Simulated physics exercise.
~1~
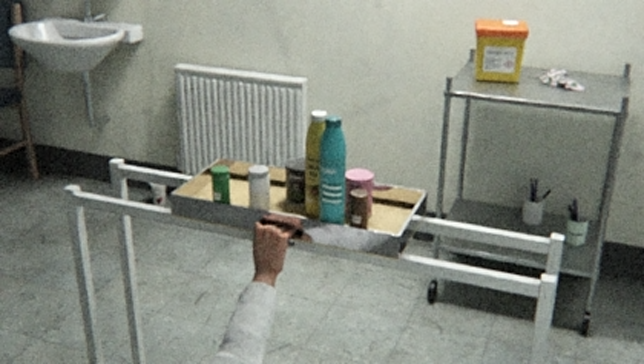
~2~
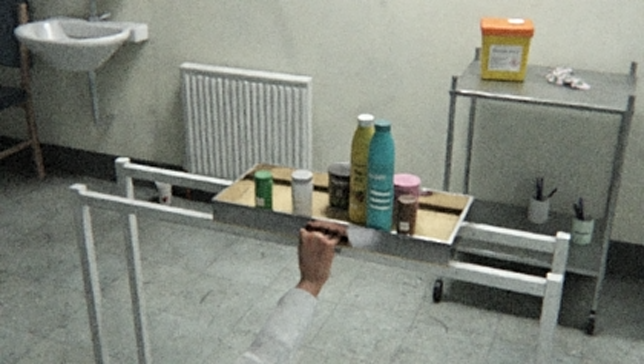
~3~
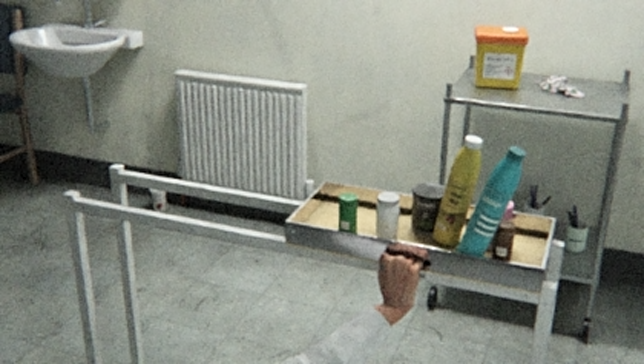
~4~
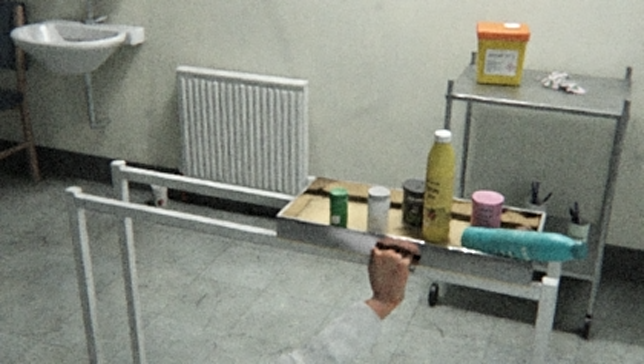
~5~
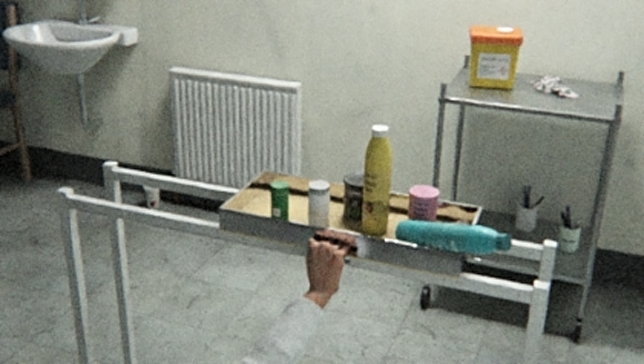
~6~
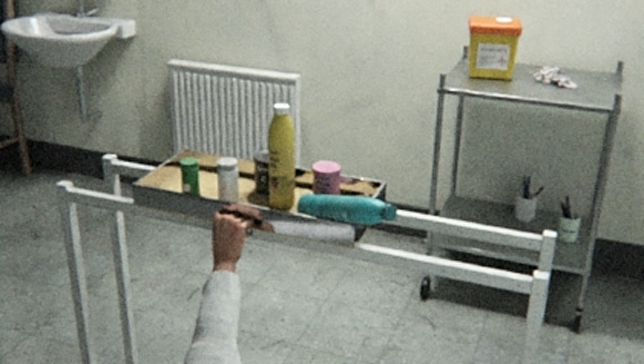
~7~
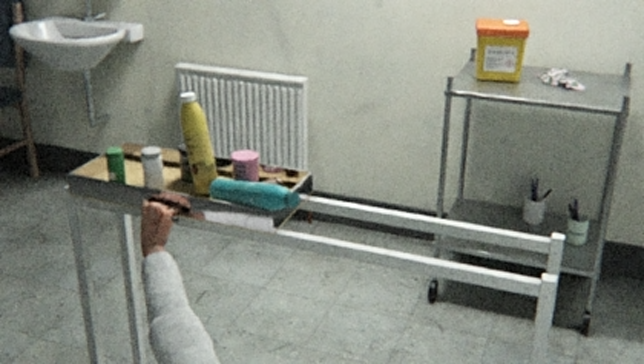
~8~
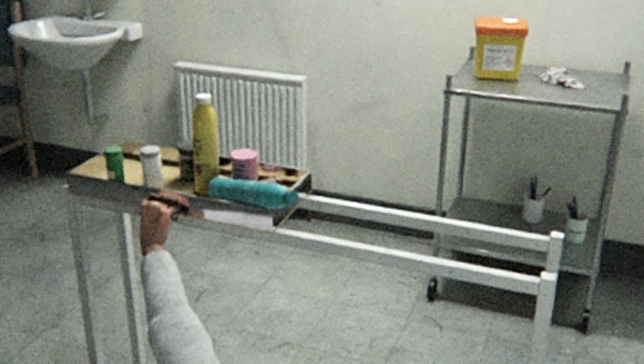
A tray of bottles and small containers was slid right along a white rail frame by a hand, and the turquoise bottle and brown container toppled; it was then pulled far left, where the yellow bottle tipped briefly but ended upright.
